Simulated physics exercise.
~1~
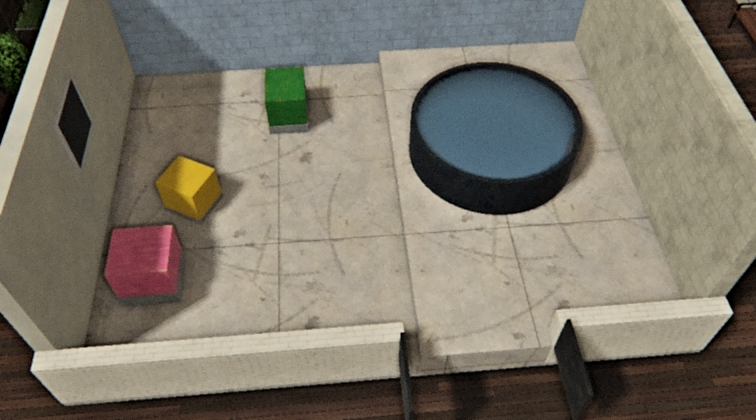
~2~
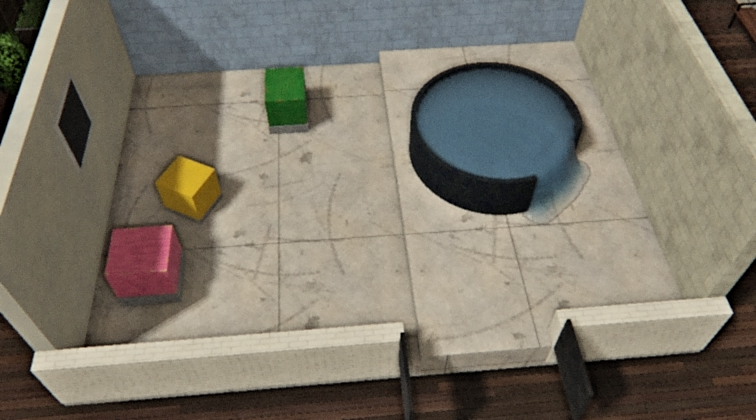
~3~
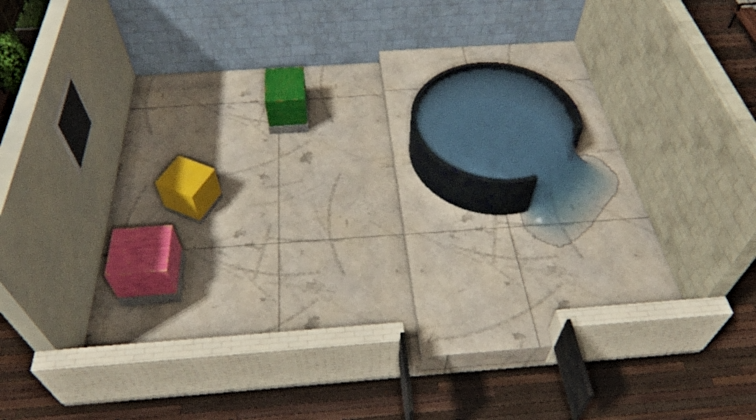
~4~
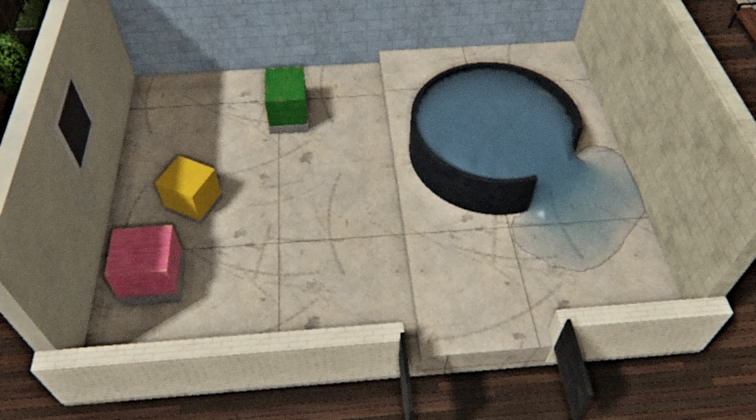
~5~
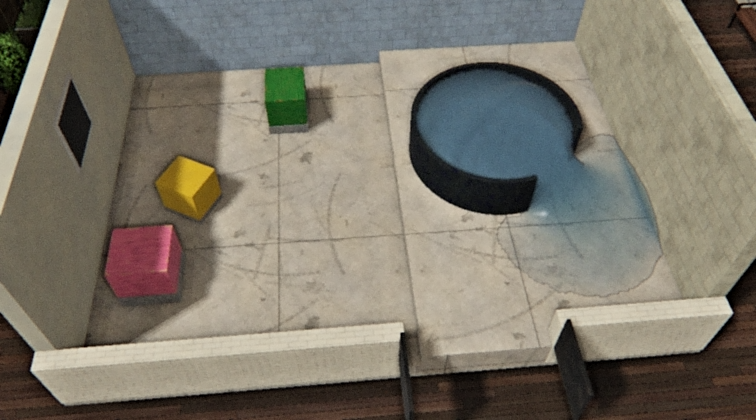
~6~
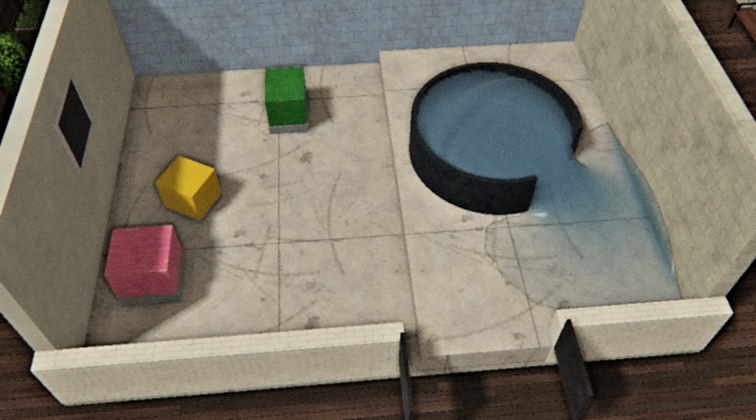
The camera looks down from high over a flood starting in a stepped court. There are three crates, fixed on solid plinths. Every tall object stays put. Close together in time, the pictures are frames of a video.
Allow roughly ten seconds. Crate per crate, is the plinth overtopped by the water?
Outcome: Yellow crate: Not safe; green crate: Safe; pink crate: Safe.
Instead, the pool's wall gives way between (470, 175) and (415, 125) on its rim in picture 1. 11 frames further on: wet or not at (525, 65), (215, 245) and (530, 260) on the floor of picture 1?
Spot one: Spared by the leak. Spot two: Reached by the flood. Spot three: Spared by the leak.
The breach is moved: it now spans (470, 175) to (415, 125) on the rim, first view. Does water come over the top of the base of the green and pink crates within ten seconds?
First, the green is not reached; second, the pink is flooded.
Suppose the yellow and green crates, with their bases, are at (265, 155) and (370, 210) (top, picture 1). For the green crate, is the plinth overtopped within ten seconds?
Green crate is reached.
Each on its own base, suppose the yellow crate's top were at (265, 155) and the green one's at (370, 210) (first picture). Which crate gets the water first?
I say the green-painted one.
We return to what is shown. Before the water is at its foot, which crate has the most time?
Answer: The green-painted one.
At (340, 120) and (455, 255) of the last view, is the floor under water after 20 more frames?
In that order: Not flooded, wet.
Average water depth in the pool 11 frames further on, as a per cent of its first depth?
Around 54 percent.
A moment on, water covers 15 % of the floor; the yellow crate not reached, the green crate not reached, the pink crate not reached.
Next, water covers 20 % of the floor; the yellow crate not reached, the green crate not reached, the pink crate not reached.
Then, water covers 50 % of the floor; the yellow crate not reached, the green crate not reached, the pink crate not reached.
Later, water covers 85 % of the floor; the yellow crate water round its plinth, the green crate water round its plinth, the pink crate water round its plinth.
In the end, water covers 100 % of the floor; the yellow crate was topped, the green crate stayed above the water, the pink crate stayed above the water.
